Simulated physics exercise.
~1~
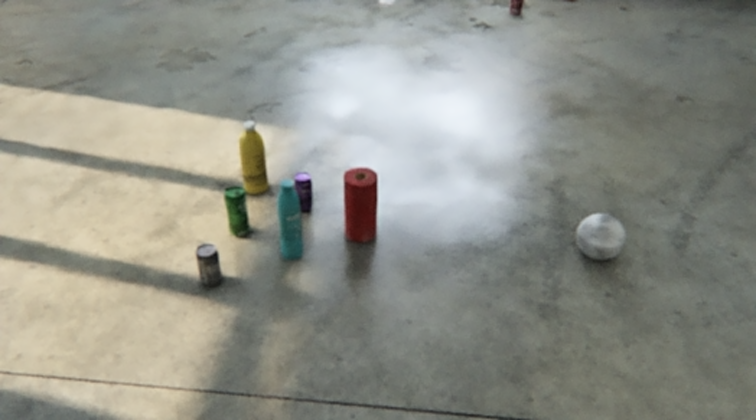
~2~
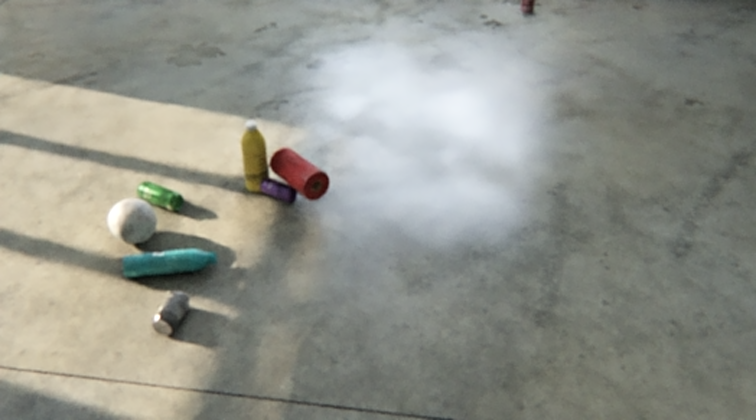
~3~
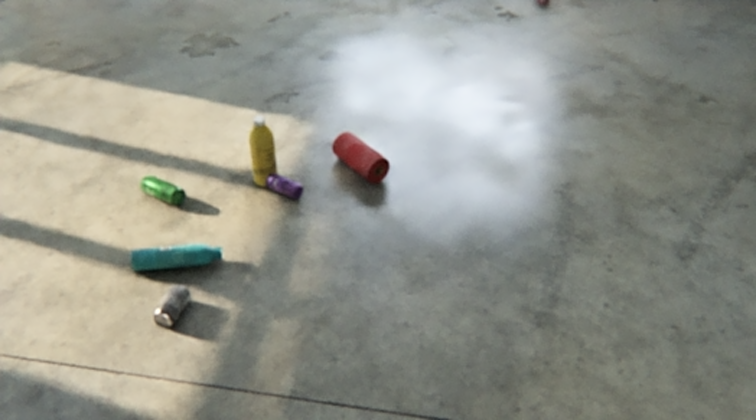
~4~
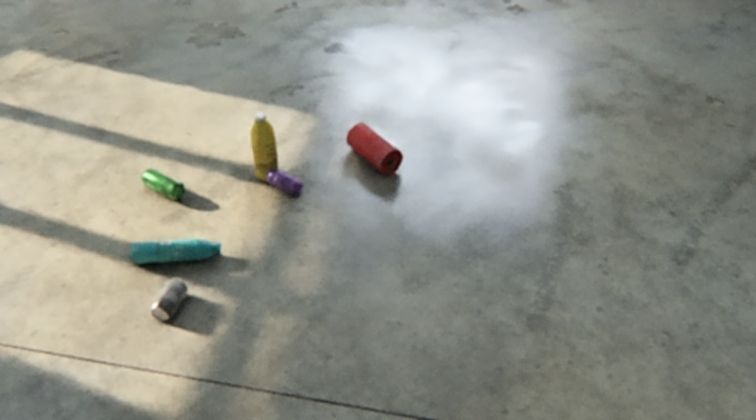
On a concrete floor with a hazy white patch, a white ball travelled left through a cluster of cans, bottles and a red roll and went out of view; the roll rolled back right, leaving only the yellow bottle standing among the toppled things.
